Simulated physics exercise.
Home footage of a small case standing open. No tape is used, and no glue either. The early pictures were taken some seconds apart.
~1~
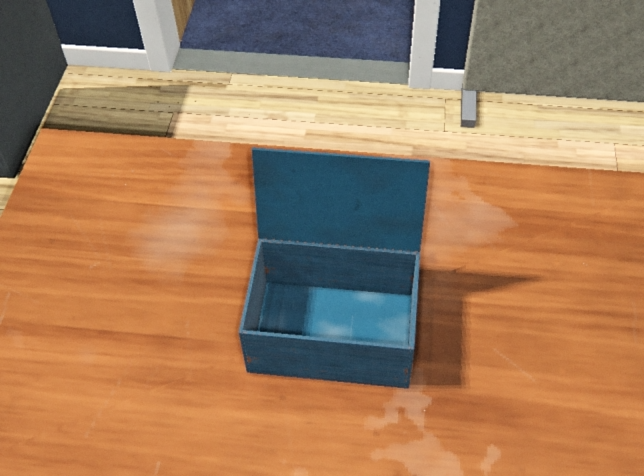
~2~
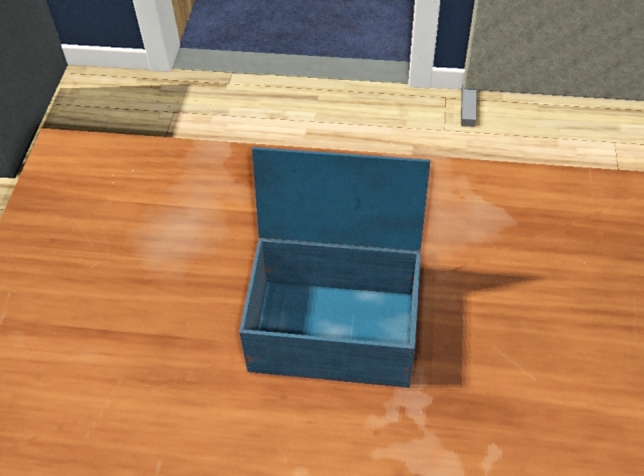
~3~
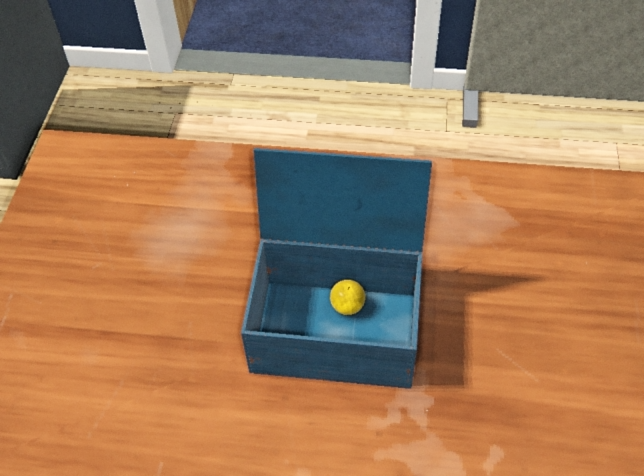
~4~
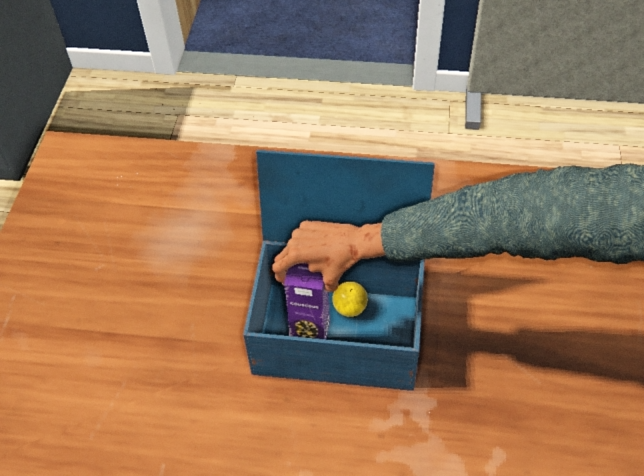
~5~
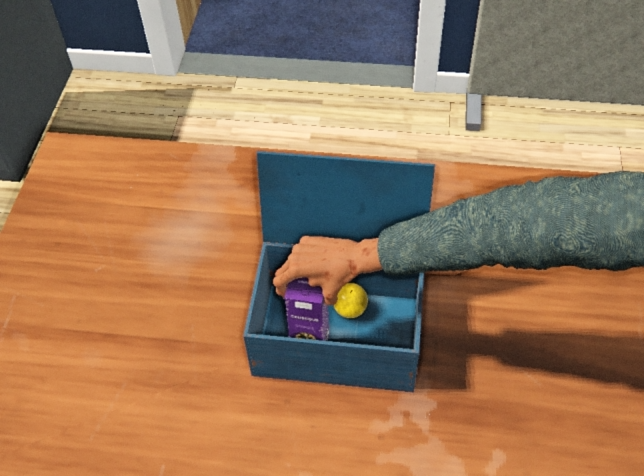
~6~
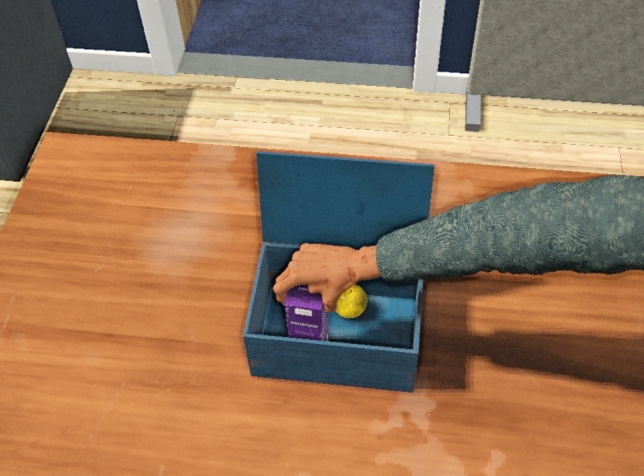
We see an open blue case, empty at first, then with a round yellow object inside. A hand reaching in from the right lowers a purple carton slightly, to the left of the yellow object, and remains on it.
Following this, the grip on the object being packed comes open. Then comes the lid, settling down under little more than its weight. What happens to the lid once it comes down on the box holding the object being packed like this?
It stays raised.
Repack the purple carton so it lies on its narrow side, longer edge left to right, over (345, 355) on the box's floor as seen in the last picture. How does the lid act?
In that case, no gap is left.
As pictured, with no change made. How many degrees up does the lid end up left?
It stays some 25° above the rim.
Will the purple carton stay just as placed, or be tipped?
Simply put, it remains unturned.
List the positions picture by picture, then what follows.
In the first frame, the last thing is not in view yet.
In the second frame, the last thing is not in view yet.
In the third frame, the last thing is not in view yet; yellow apple (348, 297).
The fourth frame shows coming down; purple carton (309, 305); yellow apple (350, 299).
The fifth frame shows coming down; purple carton (308, 317); yellow apple (350, 300).
The sixth frame shows in place under the hand; purple carton (308, 324); yellow apple (350, 301).
Then, 1.50 s on from there, lid 66° above the rim.
Then, 2.00 s on from there, lid 27° above the rim.
In the end, lid 25° above the rim; both unmoved. At the end, from the last picture's camera, purple carton near (309, 322).
